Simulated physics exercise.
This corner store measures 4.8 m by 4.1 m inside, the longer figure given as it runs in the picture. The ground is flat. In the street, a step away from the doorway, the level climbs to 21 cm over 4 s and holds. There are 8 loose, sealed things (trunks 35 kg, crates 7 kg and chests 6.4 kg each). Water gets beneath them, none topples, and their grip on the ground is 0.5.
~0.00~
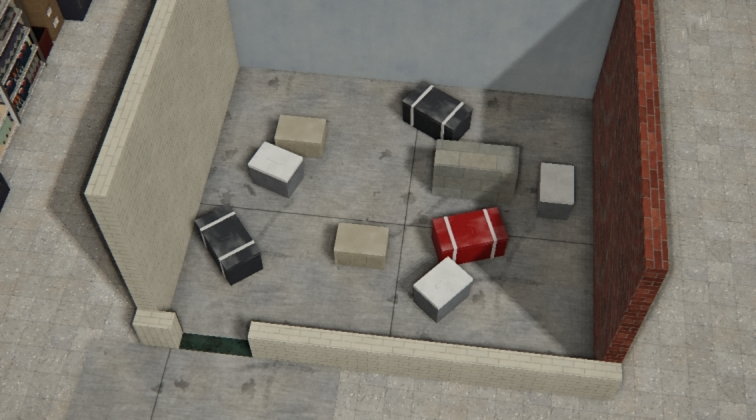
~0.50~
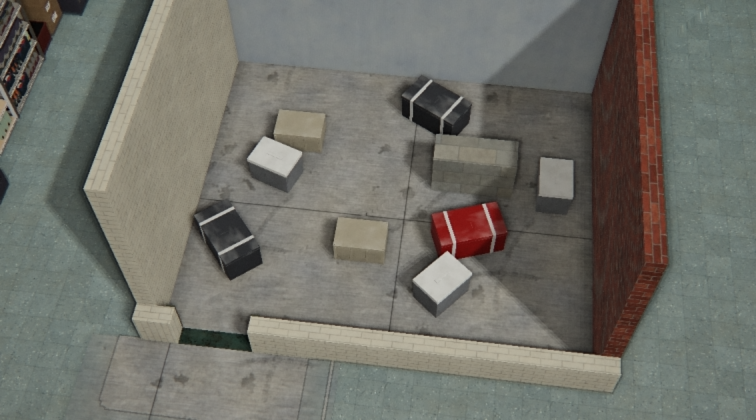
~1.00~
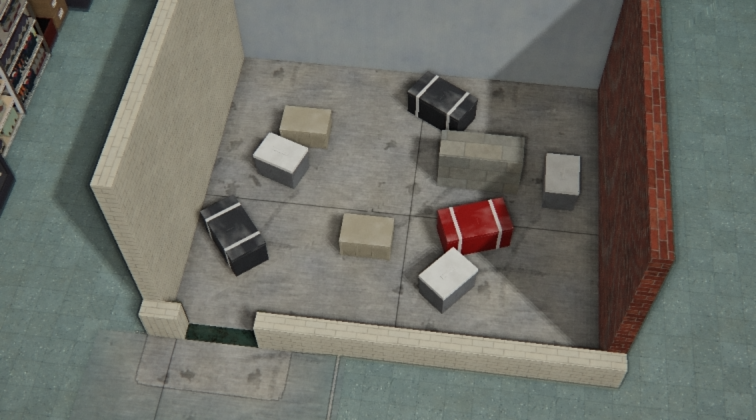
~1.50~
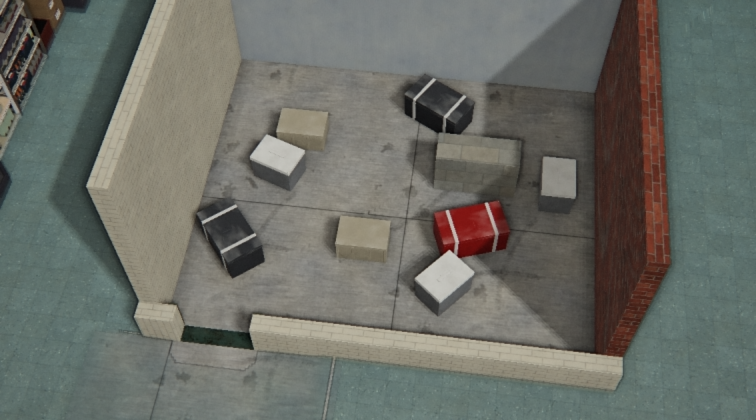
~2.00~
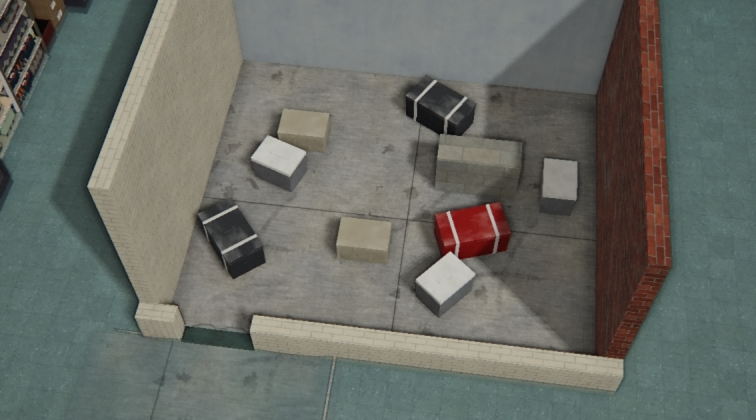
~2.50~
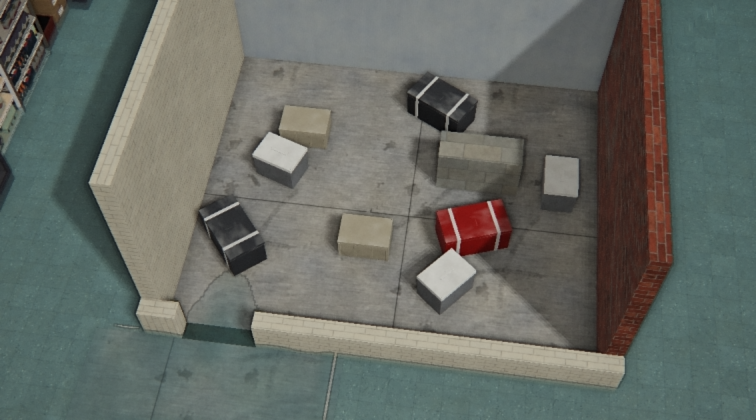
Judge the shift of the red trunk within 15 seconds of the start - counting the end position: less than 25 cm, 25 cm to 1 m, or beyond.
Red trunk holds its place.
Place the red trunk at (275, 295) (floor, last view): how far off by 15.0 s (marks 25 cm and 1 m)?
It slides a little.
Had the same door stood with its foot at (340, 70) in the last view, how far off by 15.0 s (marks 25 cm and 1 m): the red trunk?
Then the red trunk barely shifts.
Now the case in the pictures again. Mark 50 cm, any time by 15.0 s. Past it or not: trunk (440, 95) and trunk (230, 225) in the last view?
In that order: Short of it, more.
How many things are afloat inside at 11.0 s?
At that moment 3.
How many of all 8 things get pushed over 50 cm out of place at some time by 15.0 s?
That makes 6.
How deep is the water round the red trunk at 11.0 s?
Roughly 4 cm.
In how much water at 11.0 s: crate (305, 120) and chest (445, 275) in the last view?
About 5 and 2 cm.
After 3.5 s the red trunk is near (474, 221), 0.0 m from its start, aground; 0 afloat.
After 6.8 s the red trunk is near (474, 221), 0.0 m from its start, aground; 1 afloat.
After 11.0 s the red trunk is near (474, 221), 0.0 m from its start, aground; 3 afloat.
After 15.0 s the red trunk is near (474, 221), 0.0 m from its start, aground; 5 afloat.
